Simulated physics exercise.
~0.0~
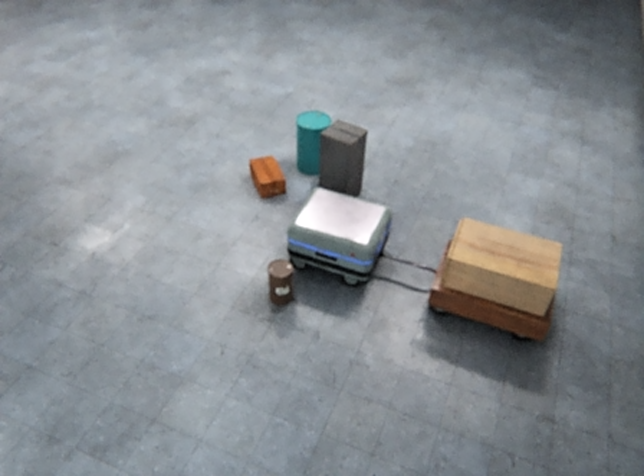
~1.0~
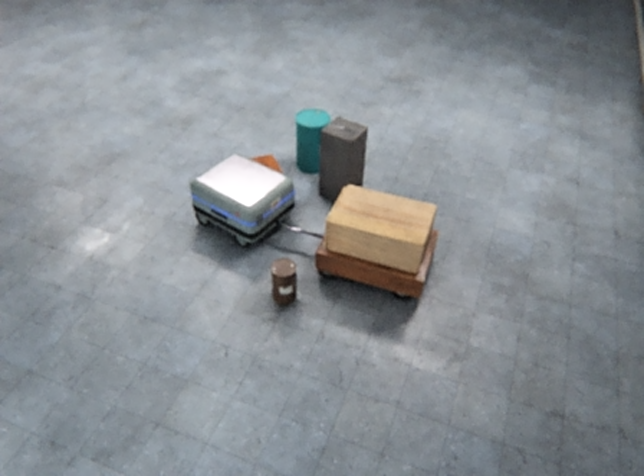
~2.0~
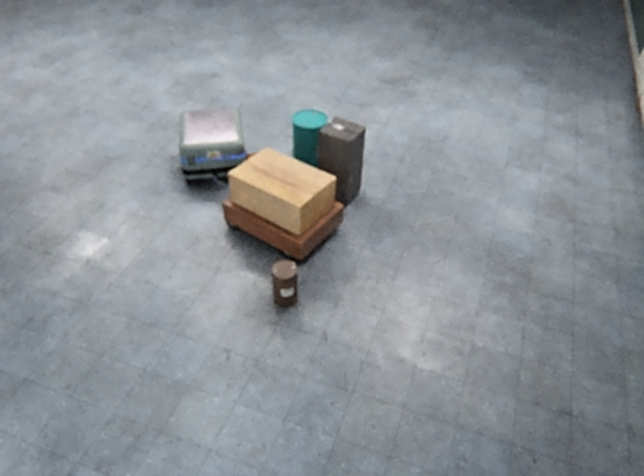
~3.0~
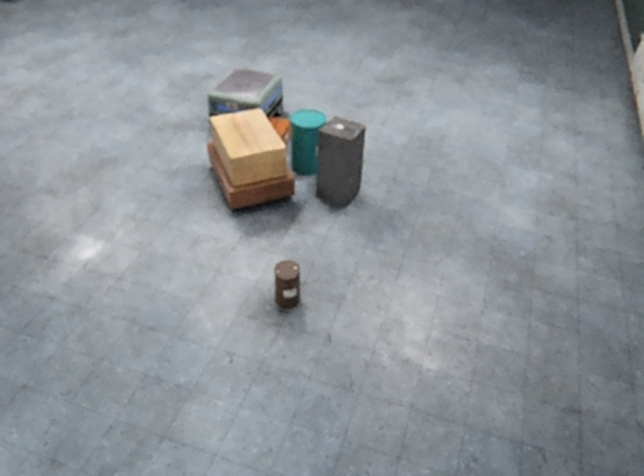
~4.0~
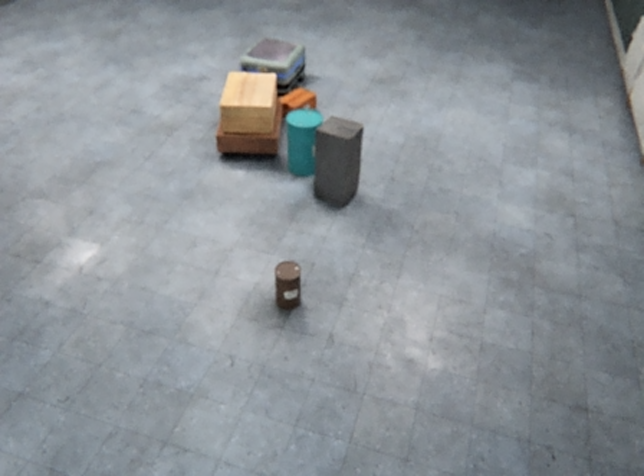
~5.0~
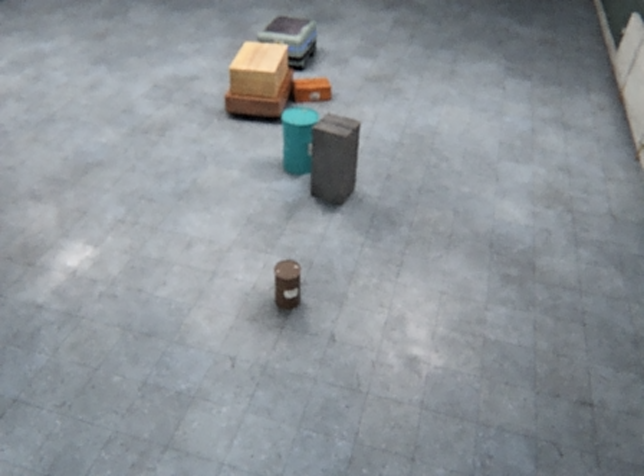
On a grey tiled floor, a tug towing a loaded cart curves right, shifting an orange box.
